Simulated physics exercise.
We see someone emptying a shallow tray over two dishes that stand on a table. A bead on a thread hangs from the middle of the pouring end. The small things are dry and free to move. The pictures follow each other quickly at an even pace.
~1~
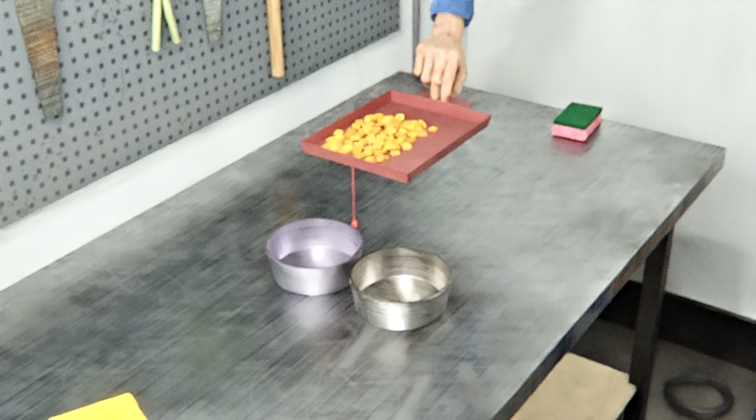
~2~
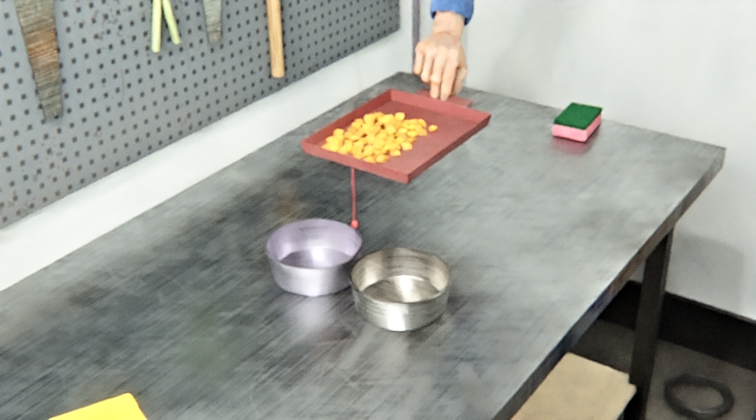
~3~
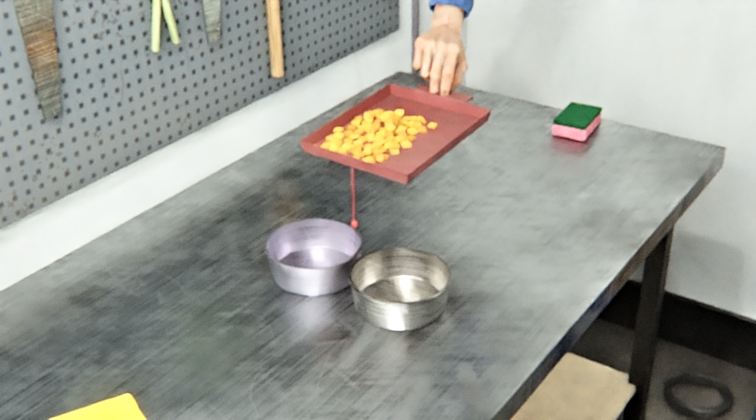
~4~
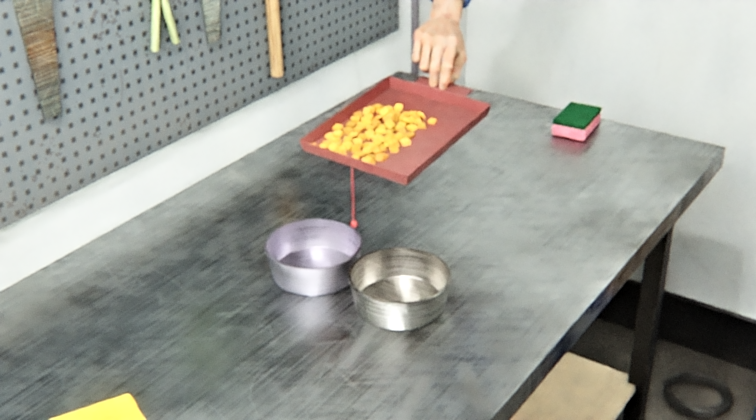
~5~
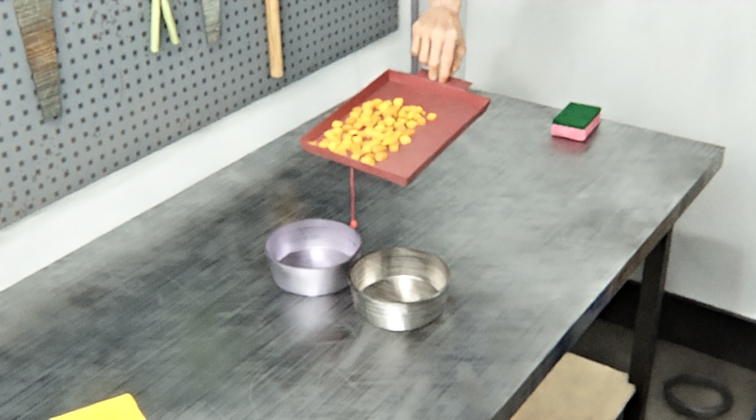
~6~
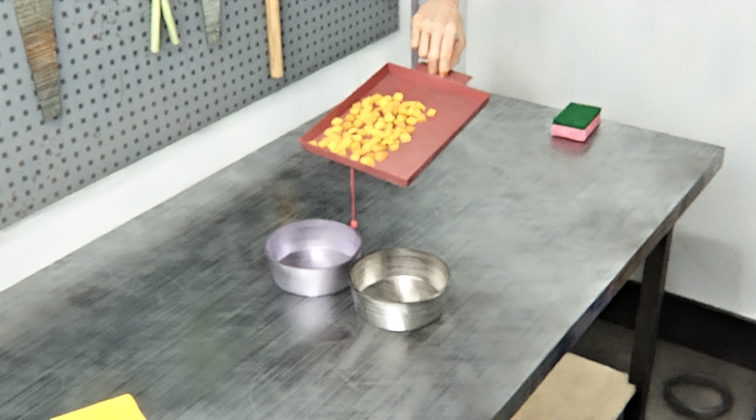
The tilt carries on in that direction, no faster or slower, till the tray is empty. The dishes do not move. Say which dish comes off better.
More goes to the right-hand dish.
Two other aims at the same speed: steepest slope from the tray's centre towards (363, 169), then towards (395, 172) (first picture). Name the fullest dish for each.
First the left one, then the right one.
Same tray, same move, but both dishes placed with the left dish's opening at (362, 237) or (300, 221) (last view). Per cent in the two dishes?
First some 80, then 90 per cent.
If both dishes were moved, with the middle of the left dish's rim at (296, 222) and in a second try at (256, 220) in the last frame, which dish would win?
First the right one, then the right dish.
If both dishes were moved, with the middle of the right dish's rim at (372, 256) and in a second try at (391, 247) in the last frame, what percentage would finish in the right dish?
Roughly 90 per cent, and 80 per cent.
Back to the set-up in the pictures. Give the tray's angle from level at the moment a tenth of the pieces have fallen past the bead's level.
Near 85 degrees.
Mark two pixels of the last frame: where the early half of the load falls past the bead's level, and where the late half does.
Early half (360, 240), late half (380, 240).
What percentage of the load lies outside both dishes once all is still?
Close to 10 per cent.
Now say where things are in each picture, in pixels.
The first picture shows corners of the pouring end (304, 141) and (407, 171), level; middle of the load (381, 137), small crackers; left dish (285, 276); right dish (372, 310); bead on its thread (355, 224).
The second picture shows corners of the pouring end (304, 141) and (407, 172), level; middle of the load (381, 137).
The third picture shows corners of the pouring end (304, 140) and (407, 173), tipped barely, lowest at the right corner; middle of the load (381, 135).
The fourth picture shows corners of the pouring end (303, 140) and (406, 174), tipped a little, lowest at the right corner; middle of the load (380, 132).
The fifth picture shows corners of the pouring end (303, 139) and (406, 175), tipped a little, lowest at the right corner; middle of the load (380, 129).
The sixth picture shows corners of the pouring end (302, 139) and (406, 177), tipped a little, lowest at the right corner; middle of the load (380, 126); left dish (284, 276); right dish (372, 310).
Just after the last frame, tray tipped steeply; every one on the tray.
A moment on, tray tipped right over; roughly half on the tray; about a tenth in the right dish; about a tenth in the left dish; just a few outside both; roughly a quarter in the air.
Further on, tray tipped past a quarter turn; roughly two thirds in the right dish; roughly a quarter in the left dish; about a tenth outside both.
When it is over, tray tipped past a quarter turn; roughly two thirds in the right dish; roughly a quarter in the left dish; about a tenth outside both.
